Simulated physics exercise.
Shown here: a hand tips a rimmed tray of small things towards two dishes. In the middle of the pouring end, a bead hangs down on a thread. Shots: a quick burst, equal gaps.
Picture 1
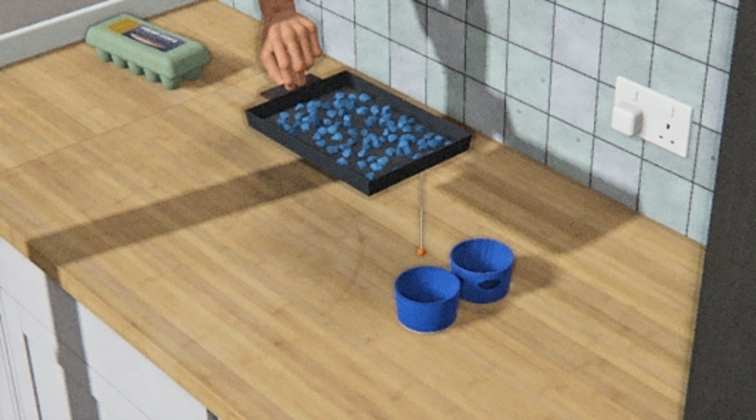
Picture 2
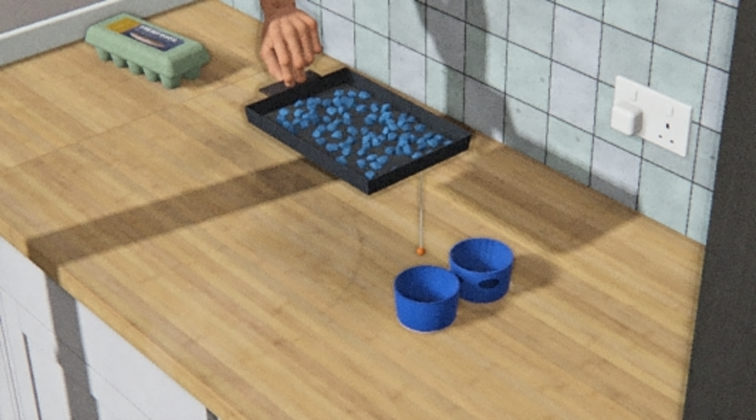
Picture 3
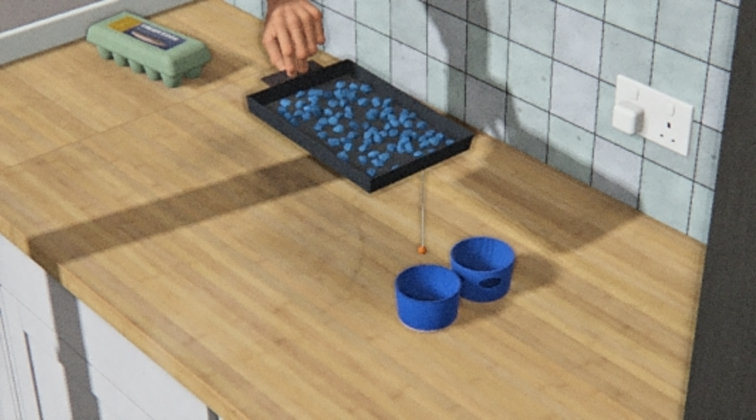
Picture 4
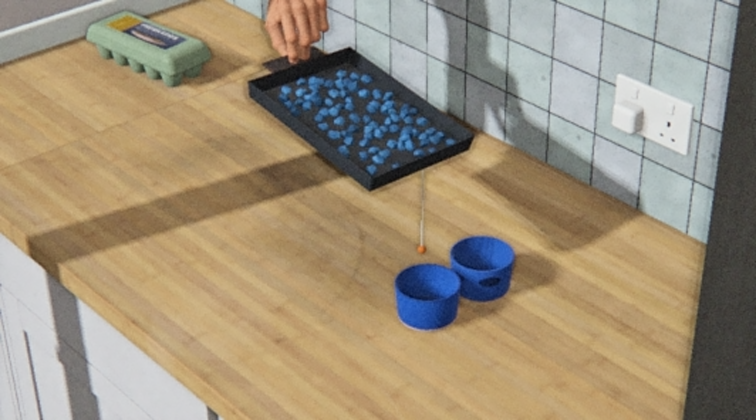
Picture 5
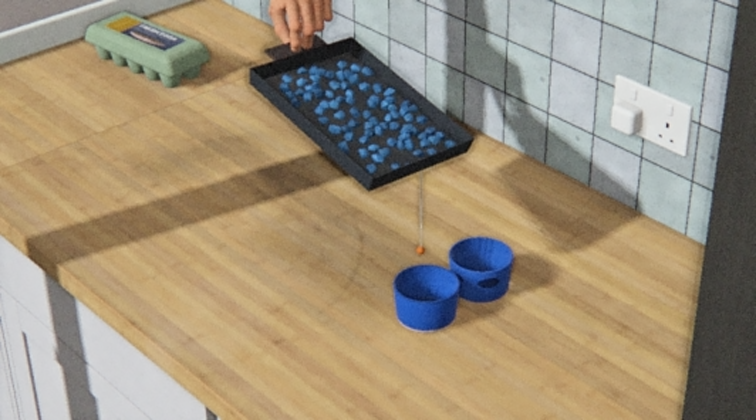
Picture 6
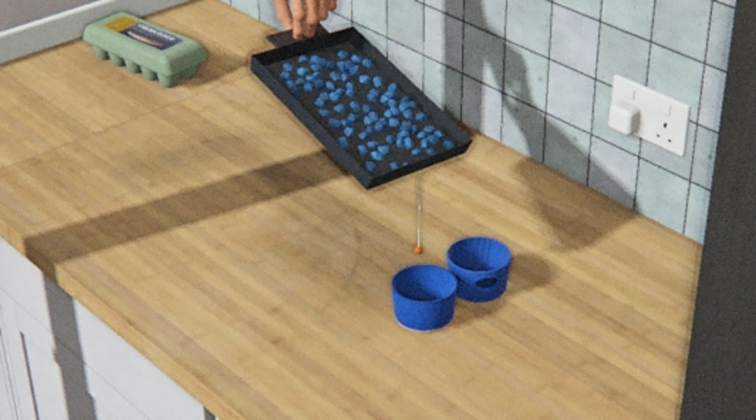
A dark rimmed tray scattered with small blue stones starts out nearly level, held at its far end by a hand above a wooden counter. The hand gradually lifts that end, steepening the tray slightly towards its lower right corner, while the stones stay spread out and two blue dishes sit empty below.
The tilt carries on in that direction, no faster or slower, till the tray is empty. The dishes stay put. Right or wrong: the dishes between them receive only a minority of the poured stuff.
Wrong, they get over half.
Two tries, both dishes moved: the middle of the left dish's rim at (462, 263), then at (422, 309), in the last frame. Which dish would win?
Try 1: The dish at left; try 2: The dish at right.
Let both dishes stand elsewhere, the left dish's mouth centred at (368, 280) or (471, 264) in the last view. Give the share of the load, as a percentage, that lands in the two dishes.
0 and 60 in a hundred.
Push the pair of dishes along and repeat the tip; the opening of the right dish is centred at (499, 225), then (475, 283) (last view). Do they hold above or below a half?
First place: Short of half; second place: Short of half.
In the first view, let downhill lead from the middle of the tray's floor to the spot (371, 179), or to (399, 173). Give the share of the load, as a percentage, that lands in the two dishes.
10 % and 50 %.
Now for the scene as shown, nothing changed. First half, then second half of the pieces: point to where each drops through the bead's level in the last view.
Points: About (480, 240), then about (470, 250).
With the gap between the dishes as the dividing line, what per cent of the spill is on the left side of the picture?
Estimate: About 10 percent.
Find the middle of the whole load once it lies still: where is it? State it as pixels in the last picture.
I'd place the middle at about (477, 283).
Soon, tray tipped steeply; nearly all on the tray; a stray few in the air.
A while on, tray tipped past a quarter turn; about half on the tray; a stray few in the left dish; about a quarter in the right dish; a small part outside both; a small part in the air.
Towards the end, tray tipped past a quarter turn; a small part in the left dish; about two thirds in the right dish; about a quarter outside both.
Finally, tray tipped past a quarter turn; a small part in the left dish; about two thirds in the right dish; about a quarter outside both.
